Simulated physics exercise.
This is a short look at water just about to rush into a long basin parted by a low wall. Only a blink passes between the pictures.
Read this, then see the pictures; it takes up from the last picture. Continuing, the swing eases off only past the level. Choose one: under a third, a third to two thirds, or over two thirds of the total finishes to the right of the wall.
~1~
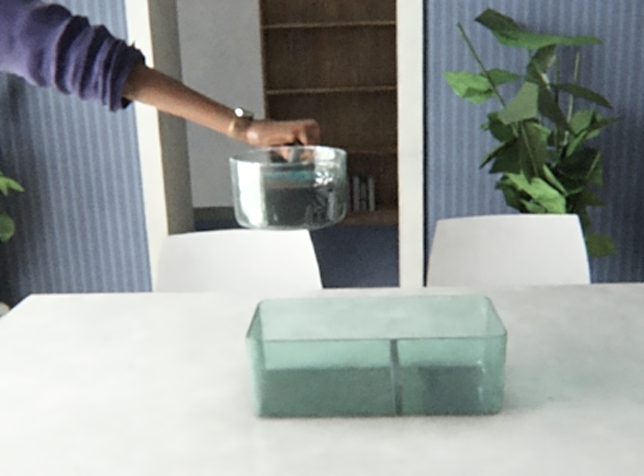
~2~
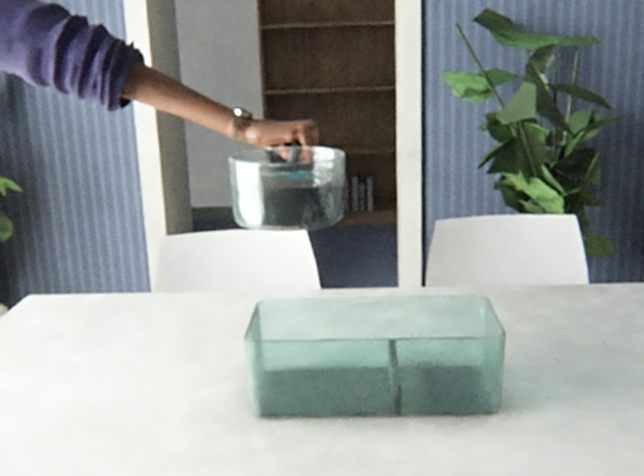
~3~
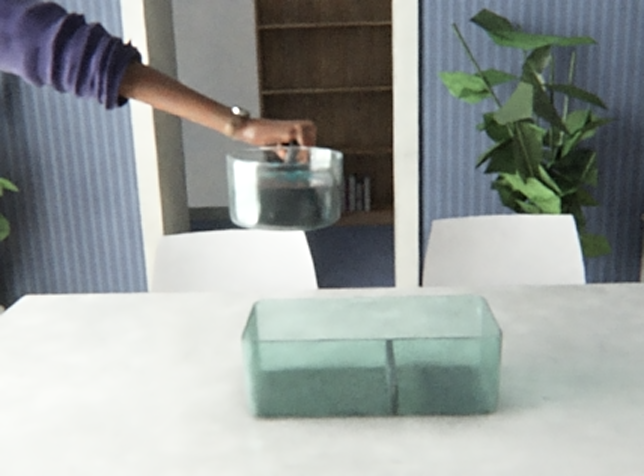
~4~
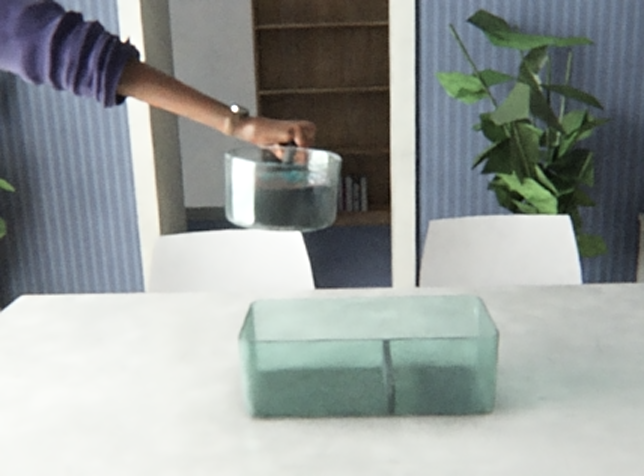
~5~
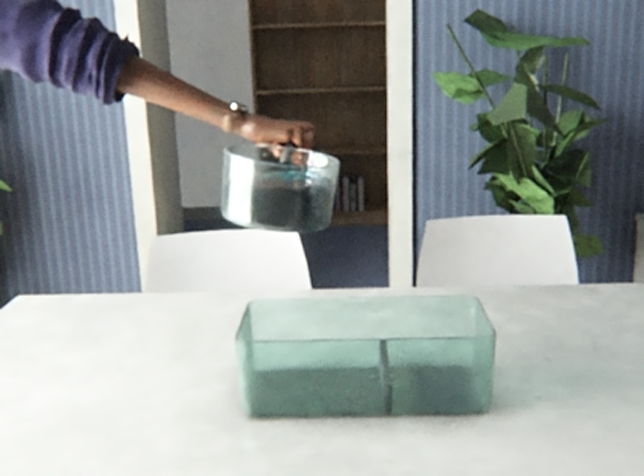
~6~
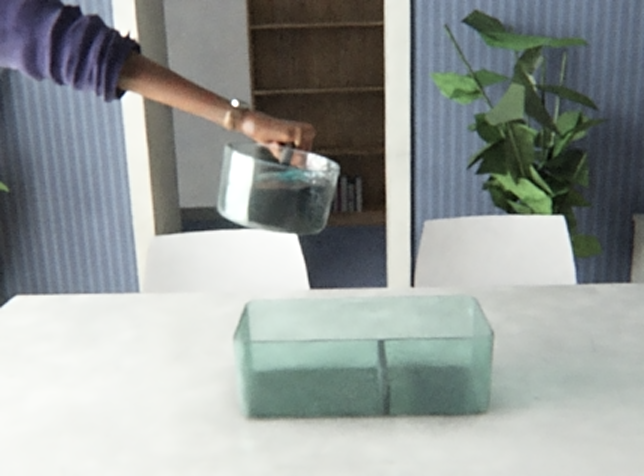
A third to two thirds finishes to the right of the wall.
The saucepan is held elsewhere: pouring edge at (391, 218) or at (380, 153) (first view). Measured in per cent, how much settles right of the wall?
Roughly 70 per cent, and 80 per cent.
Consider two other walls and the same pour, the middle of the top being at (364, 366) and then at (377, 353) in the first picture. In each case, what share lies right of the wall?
Roughly 80 % and 65 %.
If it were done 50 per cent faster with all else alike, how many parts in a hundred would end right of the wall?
Something like 35 percent.
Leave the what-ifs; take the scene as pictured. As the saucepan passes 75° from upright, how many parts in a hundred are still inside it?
65 per cent or so.
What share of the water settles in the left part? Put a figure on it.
I'd put it near 50 per cent.
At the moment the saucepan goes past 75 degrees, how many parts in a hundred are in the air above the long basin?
It's close to 35 percent.
A moment on, the saucepan is tipped on its side and 63 per cent is still to pour, 2 is left of the wall and 2 right of it.
Next, the saucepan is tipped right over and 10 per cent is still to pour, 25 is left of the wall and 49 right of it.
Then the saucepan is tipped right over and 0 per cent is still to pour, 48 is left of the wall and 49 right of it.
Later the saucepan is tipped right over and 0 per cent is still to pour, 48 is left of the wall and 50 right of it.
At rest 48 per cent lies left of the wall, 50 right of it and 2 outside.
